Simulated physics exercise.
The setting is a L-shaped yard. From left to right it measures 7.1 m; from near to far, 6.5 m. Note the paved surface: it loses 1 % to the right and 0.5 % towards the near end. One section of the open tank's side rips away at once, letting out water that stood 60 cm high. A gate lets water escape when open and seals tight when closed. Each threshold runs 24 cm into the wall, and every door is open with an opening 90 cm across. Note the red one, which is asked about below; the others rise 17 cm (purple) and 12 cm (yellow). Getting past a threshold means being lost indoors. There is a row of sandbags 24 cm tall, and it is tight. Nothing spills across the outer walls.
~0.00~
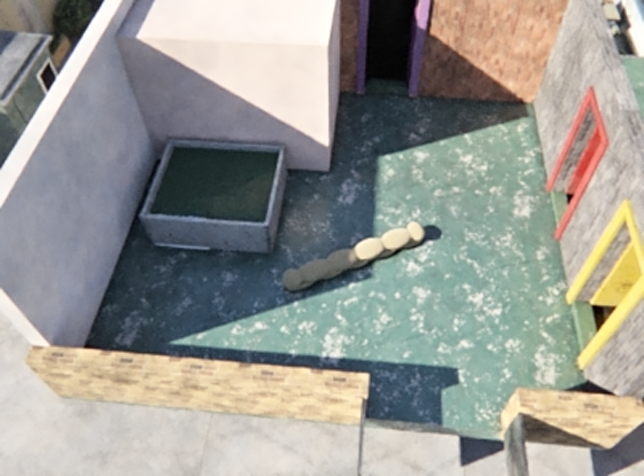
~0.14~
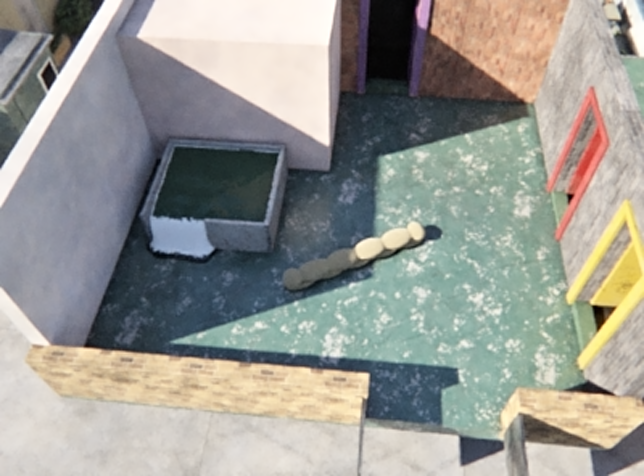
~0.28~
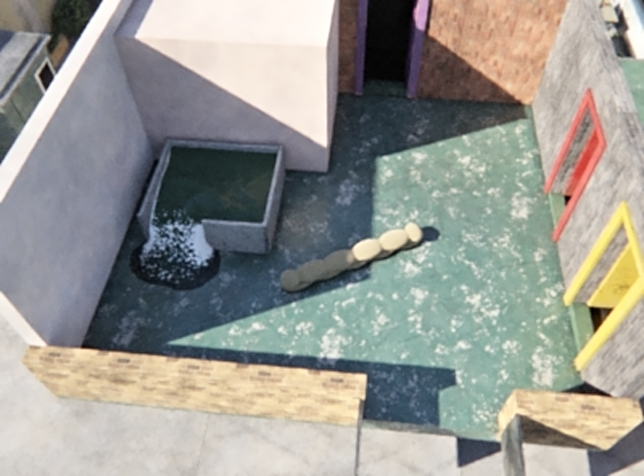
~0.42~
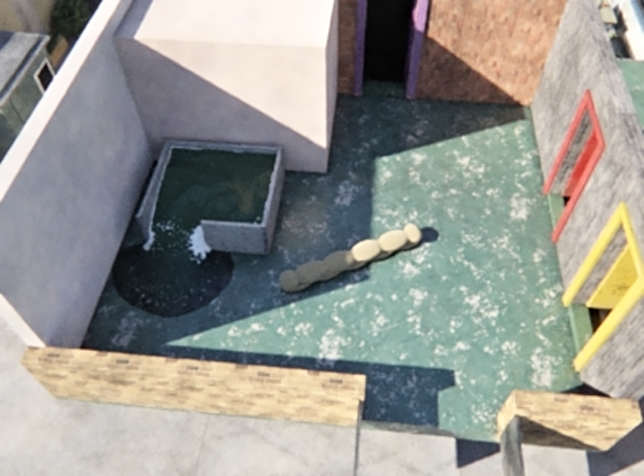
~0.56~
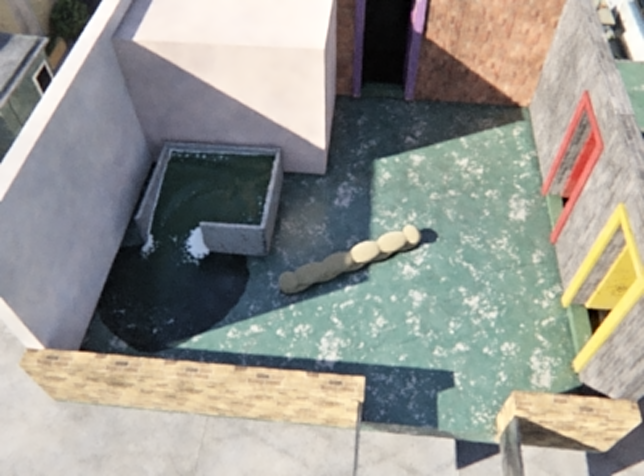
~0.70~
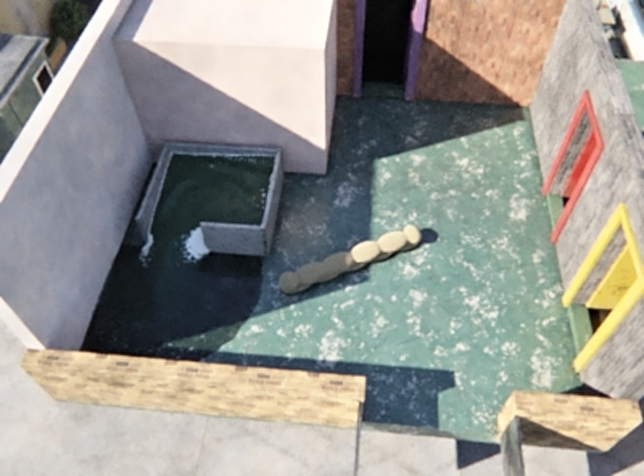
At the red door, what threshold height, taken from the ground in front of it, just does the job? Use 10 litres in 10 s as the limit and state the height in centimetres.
5.5 cm.
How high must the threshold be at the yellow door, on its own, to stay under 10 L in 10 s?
Roughly 12.5 cm at yellow.
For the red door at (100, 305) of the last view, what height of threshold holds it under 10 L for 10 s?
You'd want it roughly 19 cm high.
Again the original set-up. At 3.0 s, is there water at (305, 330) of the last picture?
It is under water.
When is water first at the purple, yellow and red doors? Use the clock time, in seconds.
Purple 9.5 s / yellow 4.0 s / red 5.0 s.
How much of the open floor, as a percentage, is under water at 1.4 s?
Near 15 per cent of the open floor.
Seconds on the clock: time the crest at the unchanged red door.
Peak time: Around 5.5 s.
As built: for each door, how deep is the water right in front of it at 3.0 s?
The purple door has 0 cm, the yellow door 0 cm and the red door 0 cm.
After 1.4 s water covers 15 % of the floor, deepest (46 cm) near (70, 376); it has not reached the red door.
After 3.0 s water covers 30 % of the floor, deepest (26 cm) near (95, 378); it has not reached the red door.
After 10.0 s water covers 75 % of the floor, deepest (10 cm) near (543, 420); 6 cm at the red door, 6 litres in over its 6 cm threshold.
At the red door as built, the water arrived by 5.1 s and peaked near 9 cm at 5.6 s.
With a threshold of 4.5 cm, 16 litres would have come in within the 10 s; with 6.5 cm, 4 litres. So under 10 litres takes about 5.5 cm.
